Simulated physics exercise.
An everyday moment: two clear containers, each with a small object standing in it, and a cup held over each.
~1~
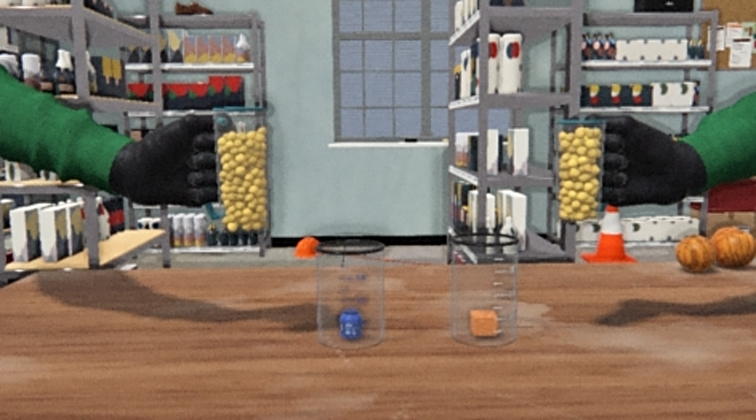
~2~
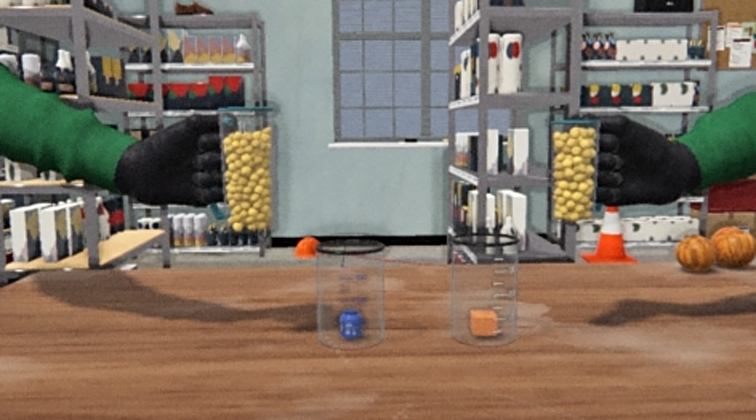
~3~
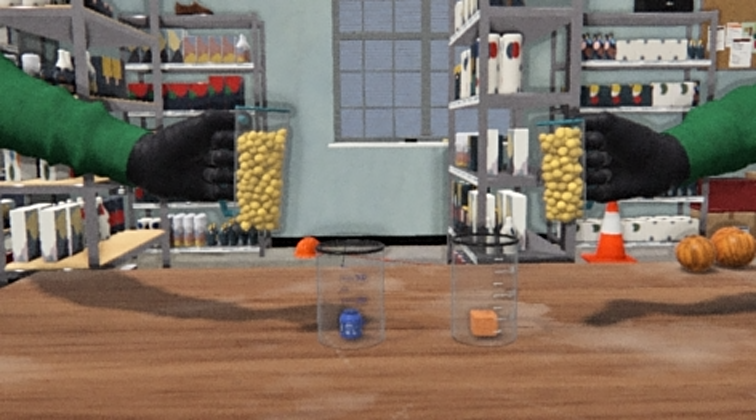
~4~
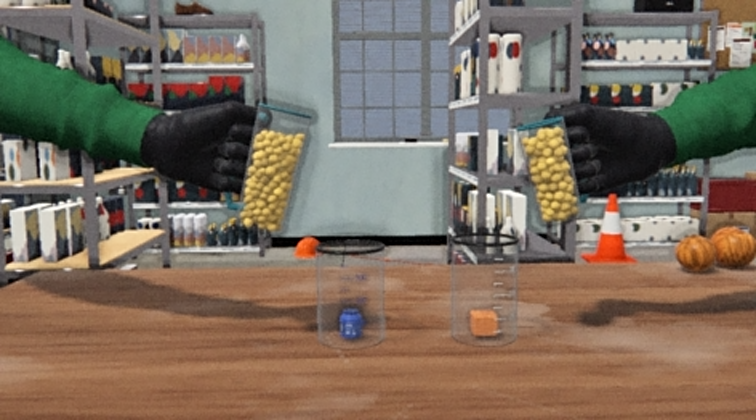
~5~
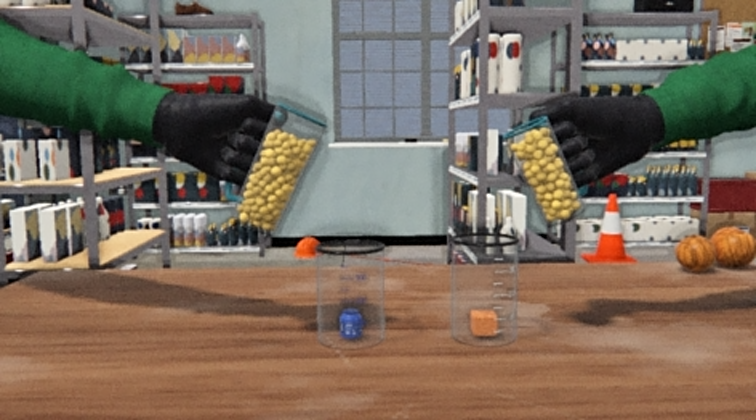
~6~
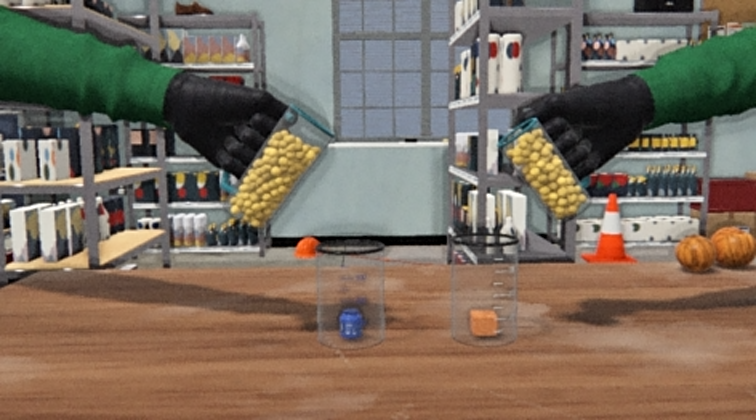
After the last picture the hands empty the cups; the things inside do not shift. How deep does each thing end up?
The left object ends up hidden and the right object ends up hidden.
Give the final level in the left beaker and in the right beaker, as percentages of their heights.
Left: 55 %. Right: 45 %.
Then, 0.24 s on from there, left beaker empty, all of its cupful still in the cup; right beaker empty, all of its cupful still in the cup.
Then, 0.55 s on from there, left beaker empty, all of its cupful still in the cup; right beaker empty, nearly all of its cupful still in the cup.
Then, 0.88 s on from there, left beaker nearly empty, the bulk of its cupful still in the cup; right beaker nearly empty, the bulk of its cupful still in the cup.
In the end, left beaker half full (surface near (351, 287)), a scatter of pieces on the table; right beaker half full (surface near (484, 290)), nothing beside it; the left thing is covered; the right thing is covered.
